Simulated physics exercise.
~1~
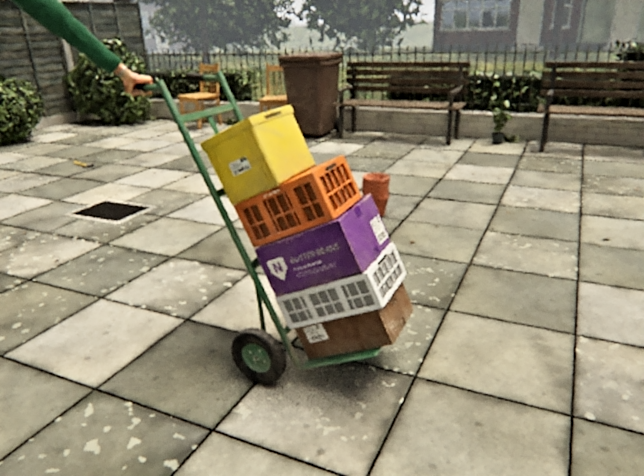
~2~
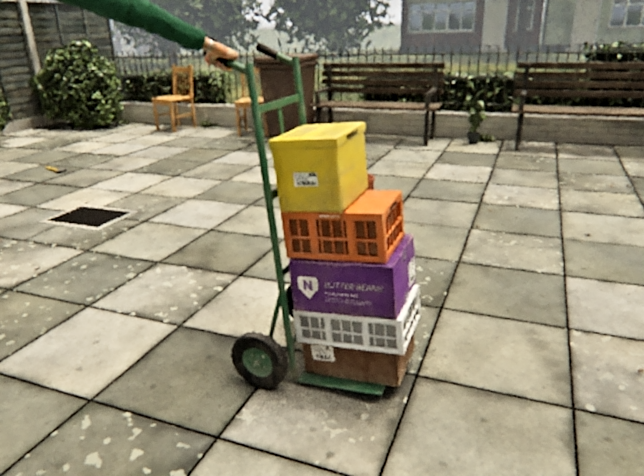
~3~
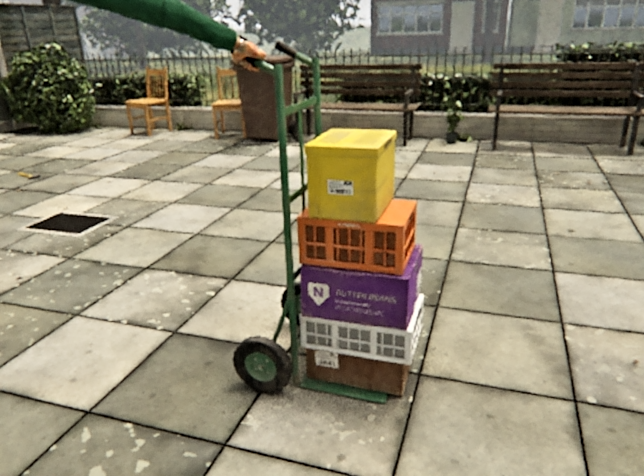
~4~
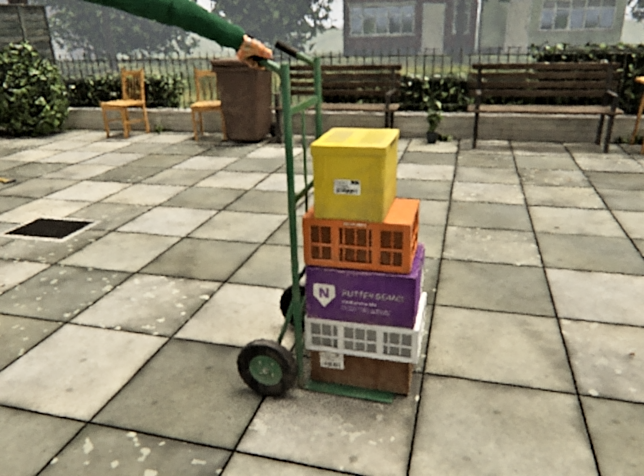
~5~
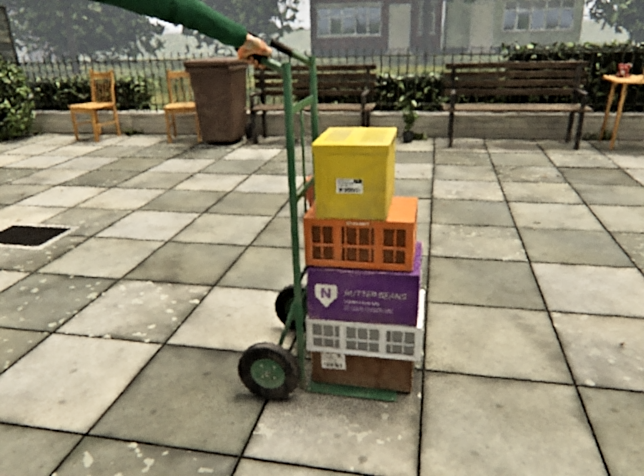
Green hand truck stacked with colourful boxes and crates swinging from tilted to upright, a green-sleeved arm holding it, the stack staying intact.
